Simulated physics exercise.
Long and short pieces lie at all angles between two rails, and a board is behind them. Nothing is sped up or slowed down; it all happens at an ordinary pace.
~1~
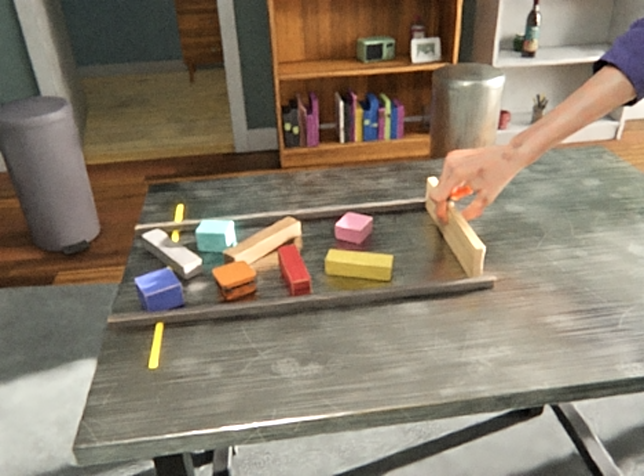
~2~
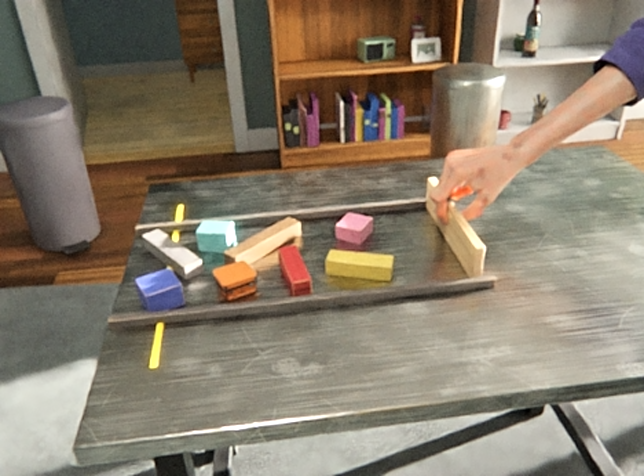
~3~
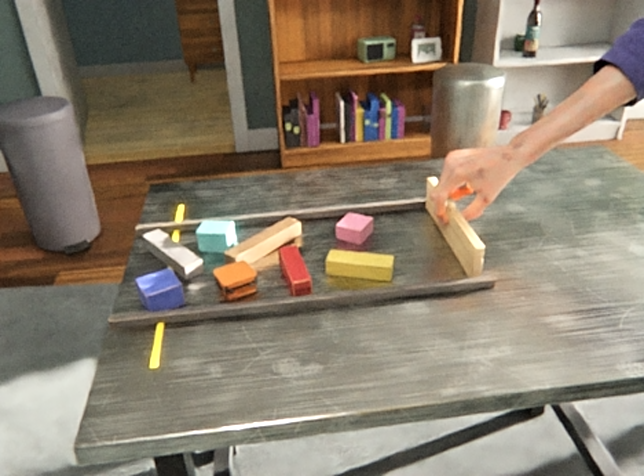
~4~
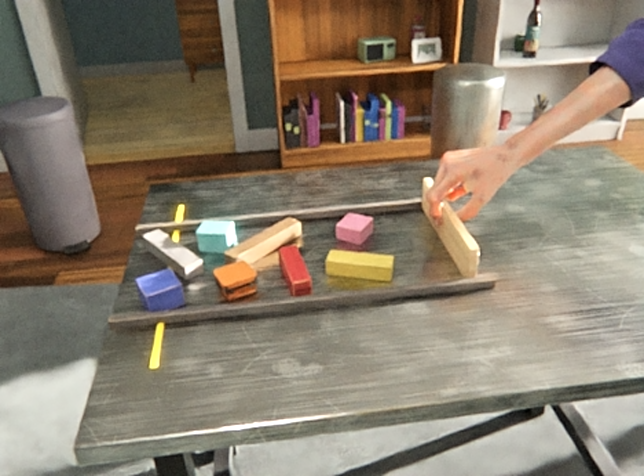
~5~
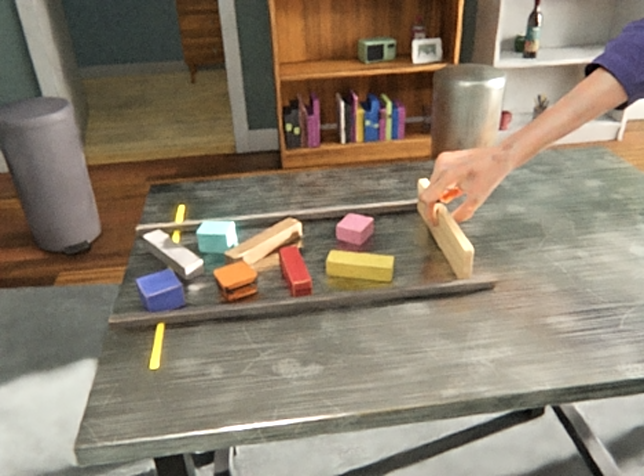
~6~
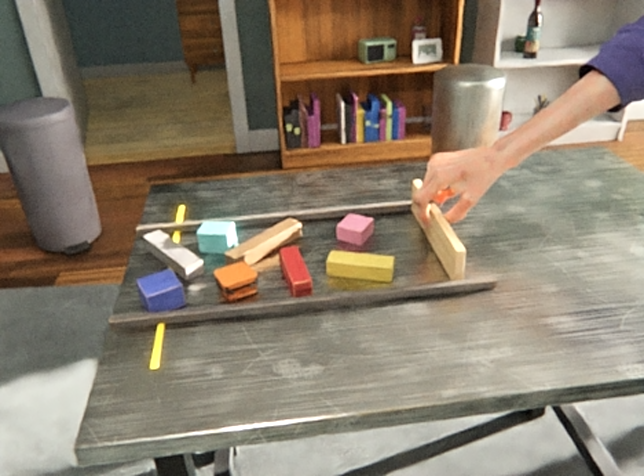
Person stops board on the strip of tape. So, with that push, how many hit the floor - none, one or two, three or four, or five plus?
I'd say three or four.
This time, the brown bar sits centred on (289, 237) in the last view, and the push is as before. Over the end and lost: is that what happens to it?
If so, it stays where it is.
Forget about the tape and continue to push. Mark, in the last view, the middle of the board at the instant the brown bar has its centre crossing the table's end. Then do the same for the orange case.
Roughly (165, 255); for the second one, roughly (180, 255).
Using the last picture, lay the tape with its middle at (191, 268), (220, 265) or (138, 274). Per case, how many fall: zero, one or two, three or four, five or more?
In order of the places: One to two; none at all; more than four.
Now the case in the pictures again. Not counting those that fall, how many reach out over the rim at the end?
The count would be 3.
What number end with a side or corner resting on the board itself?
Contact count: 2.
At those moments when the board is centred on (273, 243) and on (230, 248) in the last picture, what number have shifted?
6 and 8.
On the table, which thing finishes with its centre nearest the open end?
Answer: The brown bar.
A little later, none off yet; blue block at rest near (161, 292); grey bar at rest near (173, 254); turquoise block at rest near (217, 237).
Next, none off yet; blue block moving near (153, 295); grey bar moving near (164, 257); turquoise block shifted about its own width near (192, 235).
When it is over, the number that fall off is three or four; down, orange case, turquoise block, grey bar and blue block.
